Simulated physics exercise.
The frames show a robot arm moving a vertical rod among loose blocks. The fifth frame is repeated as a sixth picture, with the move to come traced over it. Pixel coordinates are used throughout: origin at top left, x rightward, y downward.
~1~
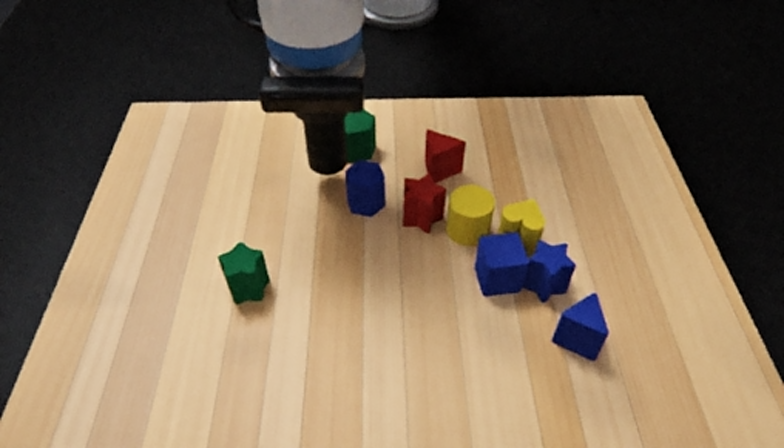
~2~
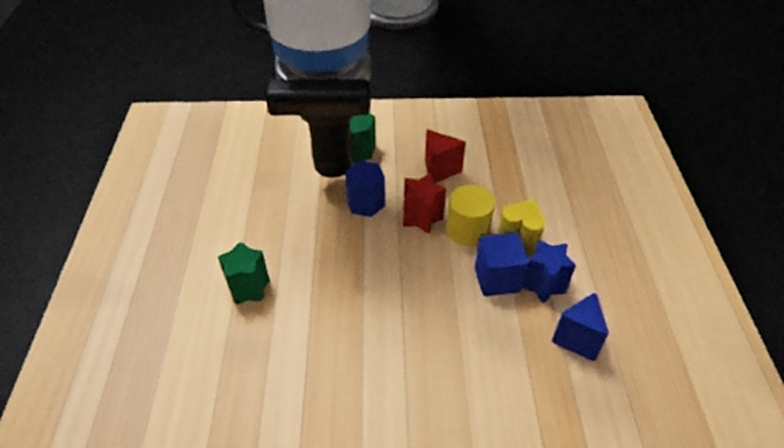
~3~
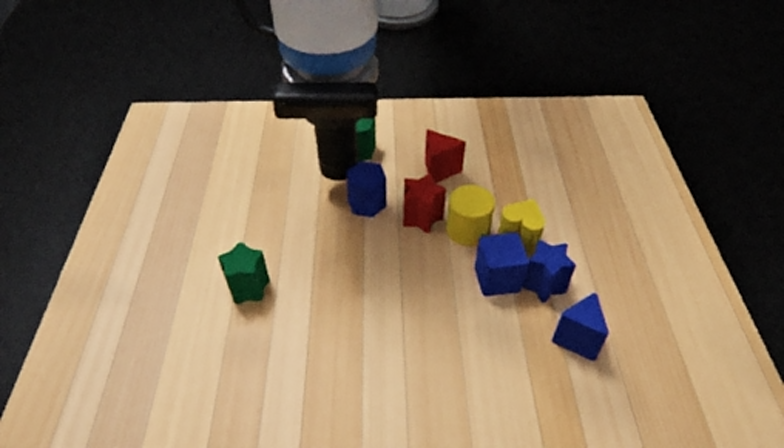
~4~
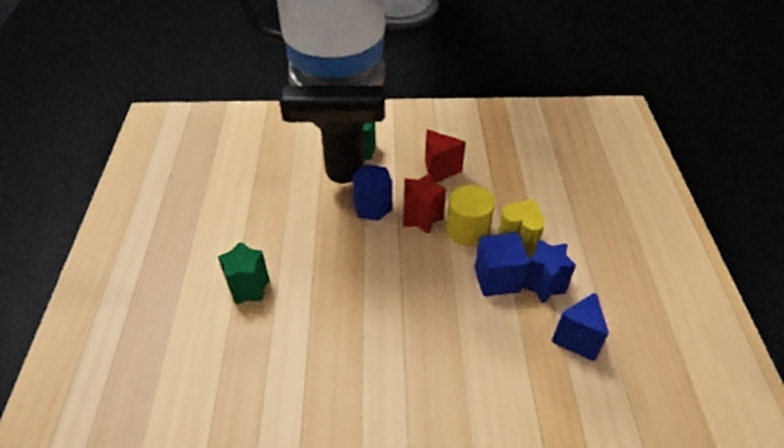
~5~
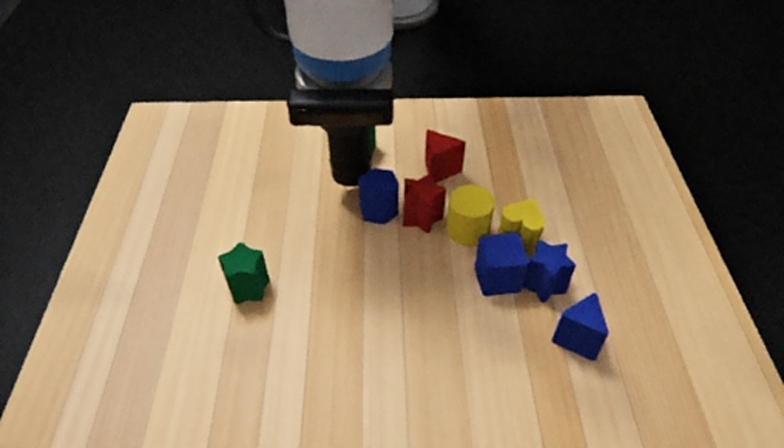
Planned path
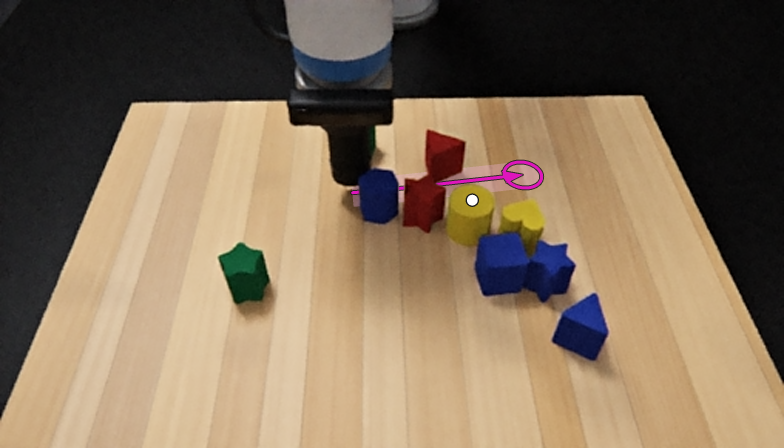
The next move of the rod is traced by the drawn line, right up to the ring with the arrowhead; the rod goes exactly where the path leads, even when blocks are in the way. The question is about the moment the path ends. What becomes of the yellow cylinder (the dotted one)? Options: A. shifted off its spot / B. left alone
B - left alone.
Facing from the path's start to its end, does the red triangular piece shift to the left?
I'd say yes.
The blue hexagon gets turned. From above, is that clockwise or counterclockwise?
Viewed from overhead, the blue hexagon winds up turned clockwise.
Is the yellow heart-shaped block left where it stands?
Answer: Yes.
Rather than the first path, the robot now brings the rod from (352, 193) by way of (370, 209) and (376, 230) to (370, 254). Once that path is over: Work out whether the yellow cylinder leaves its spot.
The answer is that it is displaced.
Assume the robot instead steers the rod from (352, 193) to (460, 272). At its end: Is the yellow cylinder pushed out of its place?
My answer is yes.
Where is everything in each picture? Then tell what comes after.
Tip of the rod (328, 163), middles of tops, blue hexagon (365, 173), red star block (423, 188), red triangular piece (442, 141), yellow cylinder (472, 200), yellow heart-shaped block (525, 214), in the first frame.
Rod (333, 166), nothing pushed, in the second frame.
Rod (339, 168), nothing pushed, in the third frame.
Rod (345, 171), blue hexagon (372, 177), in the fourth frame.
Rod (351, 174), blue hexagon (379, 181), red star block (423, 188), red triangular piece (442, 141), yellow cylinder (472, 200), yellow heart-shaped block (525, 214), in the fifth frame.
The line goes straight from (352, 193) to (523, 175); the dot is on the yellow cylinder.
The first path, step by step. One third of the way, rod (413, 169); blue hexagon (394, 188), turned 25° clockwise; red star block (430, 190).
Two thirds of the way, rod (470, 163); blue hexagon (394, 188), turned 25° clockwise; red star block (430, 190); red triangular piece (471, 130), turned 85° anticlockwise.
At the end, rod (527, 156); blue hexagon (394, 188), turned 25° clockwise; red star block (430, 190); red triangular piece (472, 129), turned 90° anticlockwise; yellow cylinder unmoved; yellow heart-shaped block unmoved.
